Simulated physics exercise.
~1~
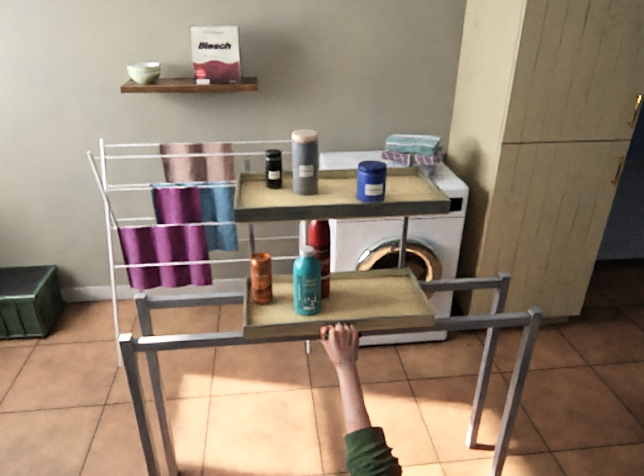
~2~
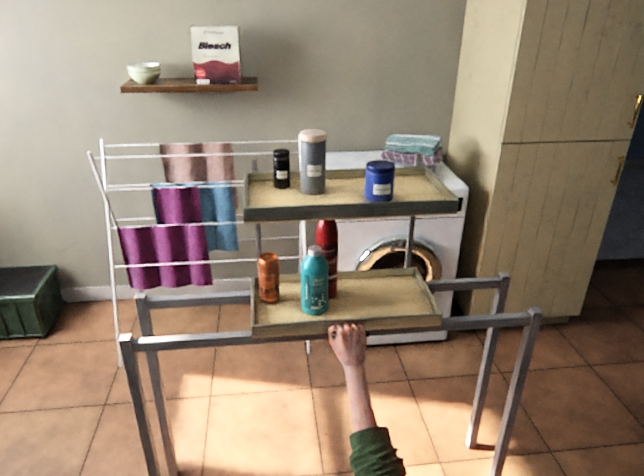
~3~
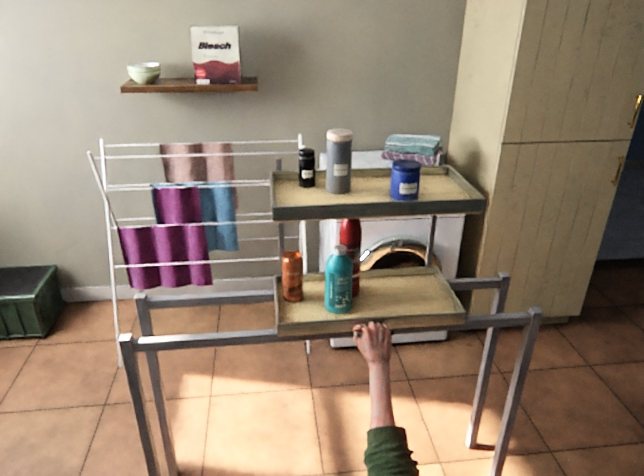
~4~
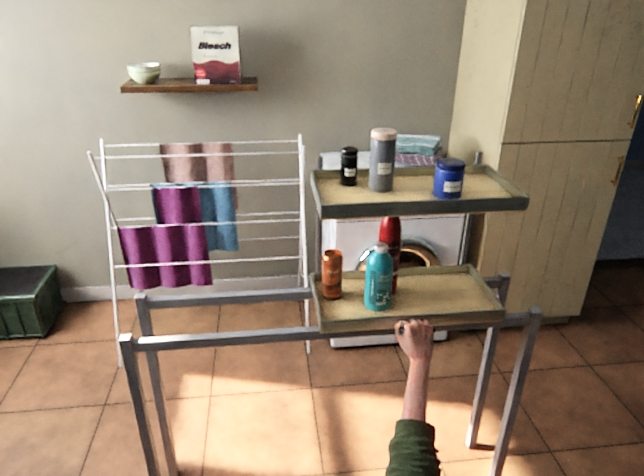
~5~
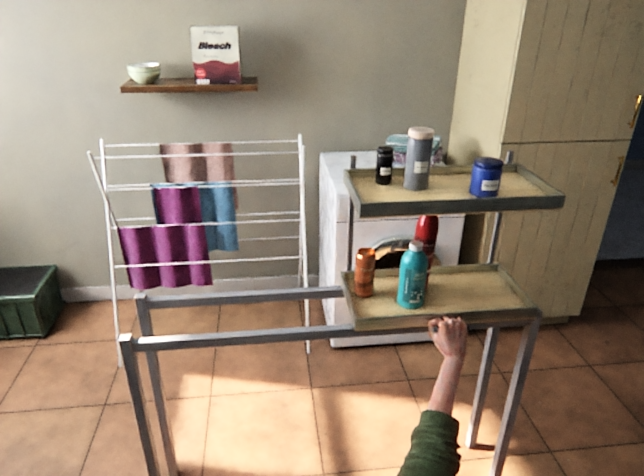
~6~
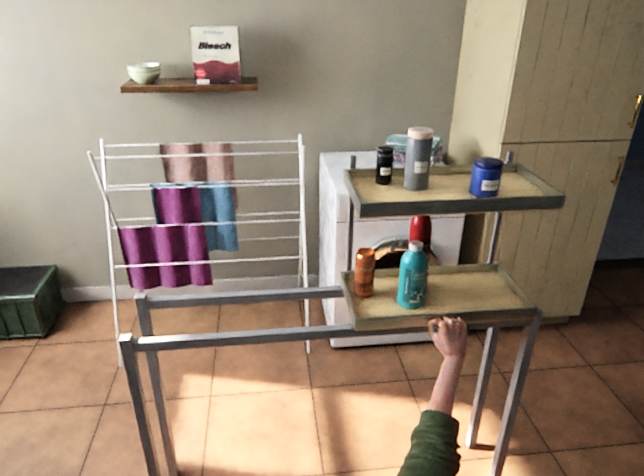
In a laundry room, a hand slides a two-level tray holding jars, bottles and cans to the right along a metal frame until it stops at the right end, where the red bottle tilts slightly and settles, leaving everything upright on the tray.
